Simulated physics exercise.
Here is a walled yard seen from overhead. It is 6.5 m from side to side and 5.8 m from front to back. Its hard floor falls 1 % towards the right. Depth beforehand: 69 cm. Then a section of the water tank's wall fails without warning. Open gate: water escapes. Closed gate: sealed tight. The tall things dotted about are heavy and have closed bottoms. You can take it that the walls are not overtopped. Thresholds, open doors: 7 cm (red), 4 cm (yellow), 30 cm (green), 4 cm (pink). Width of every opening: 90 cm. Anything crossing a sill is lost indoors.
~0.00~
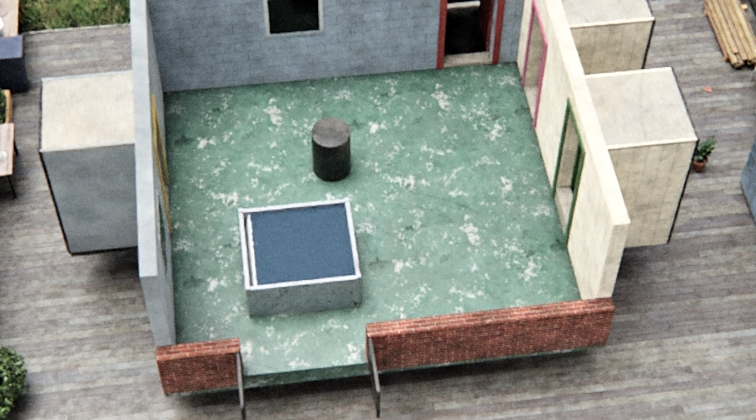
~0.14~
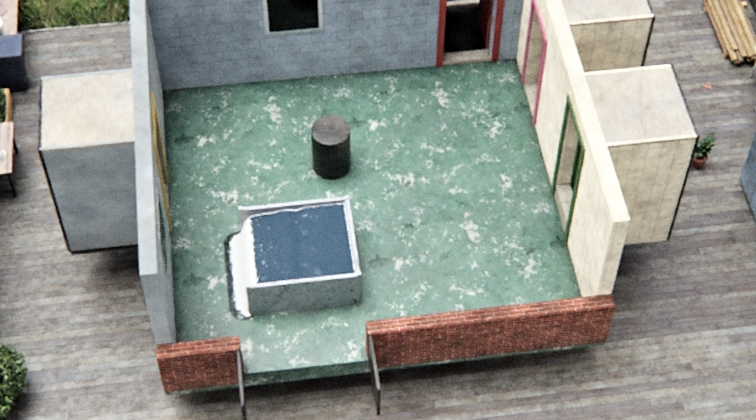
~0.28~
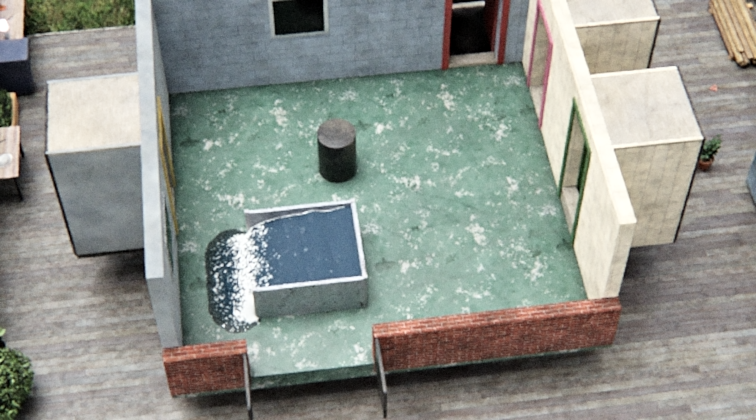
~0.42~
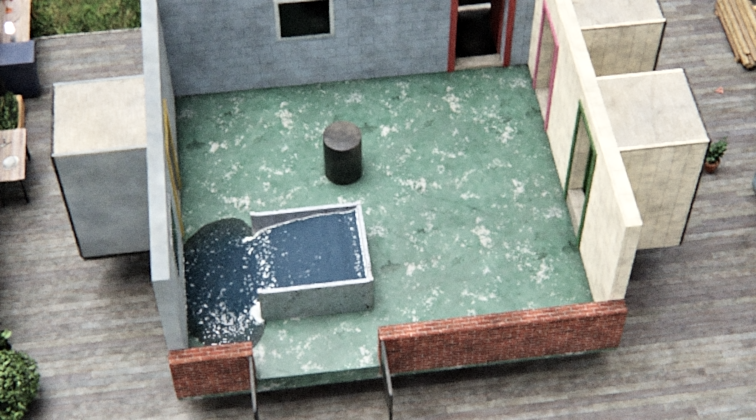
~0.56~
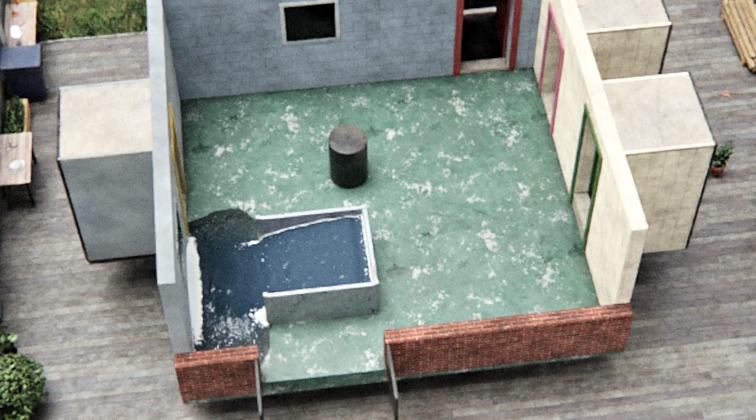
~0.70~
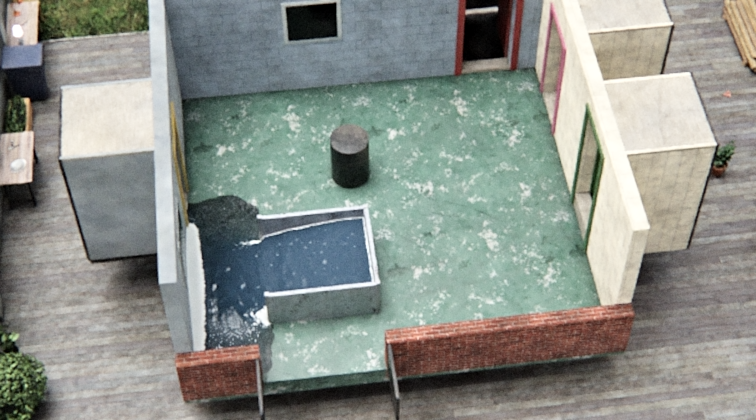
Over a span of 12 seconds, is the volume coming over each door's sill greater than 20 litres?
Within 12 seconds: At the red door, not greater; at the yellow door, greater; at the green door, not greater; at the pink door, greater.
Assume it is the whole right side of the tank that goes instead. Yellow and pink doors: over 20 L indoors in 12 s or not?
At the yellow door the limit is not exceeded; at the pink door it is surpassed.
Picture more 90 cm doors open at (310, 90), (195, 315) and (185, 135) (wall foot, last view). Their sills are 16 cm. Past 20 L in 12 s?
So, in the order given, it's shy of the mark, then beyond the mark, then shy of the mark.
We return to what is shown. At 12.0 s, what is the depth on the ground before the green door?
Roughly 6.5 centimetres.
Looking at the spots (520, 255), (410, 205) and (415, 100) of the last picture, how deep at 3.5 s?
Listed order: 0 / 0 / 0 cm.
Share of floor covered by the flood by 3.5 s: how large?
About 50 per cent.
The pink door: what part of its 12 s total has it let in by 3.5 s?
Some 0 per cent by then.
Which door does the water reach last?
The answer is the pink door.
After 1.4 s water covers 15 % of the floor and is deepest (53 cm) near (198, 376); red door not reached, yellow door 14 cm at the sill, 12 L in, green door not reached, pink door not reached.
After 2.2 s water covers 30 % of the floor and is deepest (36 cm) near (198, 376); red door not reached, yellow door 11 cm at the sill, 42 L in, green door not reached, pink door not reached.
After 3.5 s water covers 50 % of the floor and is deepest (16 cm) near (203, 106); red door not reached, yellow door 7 cm at the sill, 64 L in, green door not reached, pink door not reached.
After 7.0 s water covers 80 % of the floor and is deepest (10 cm) near (543, 120); red door 3 cm at the sill, 0 L in, yellow door 3 cm at the sill, 71 L in, green door 4 cm at the sill, 0 L in, pink door 10 cm at the sill, 18 L in.
After 12.0 s water covers 90 % of the floor and is deepest (8 cm) near (536, 97); red door 7 cm at the sill, 4 L in, yellow door 2 cm at the sill, 71 L in, green door 6 cm at the sill, 0 L in, pink door 8 cm at the sill, 80 L in.
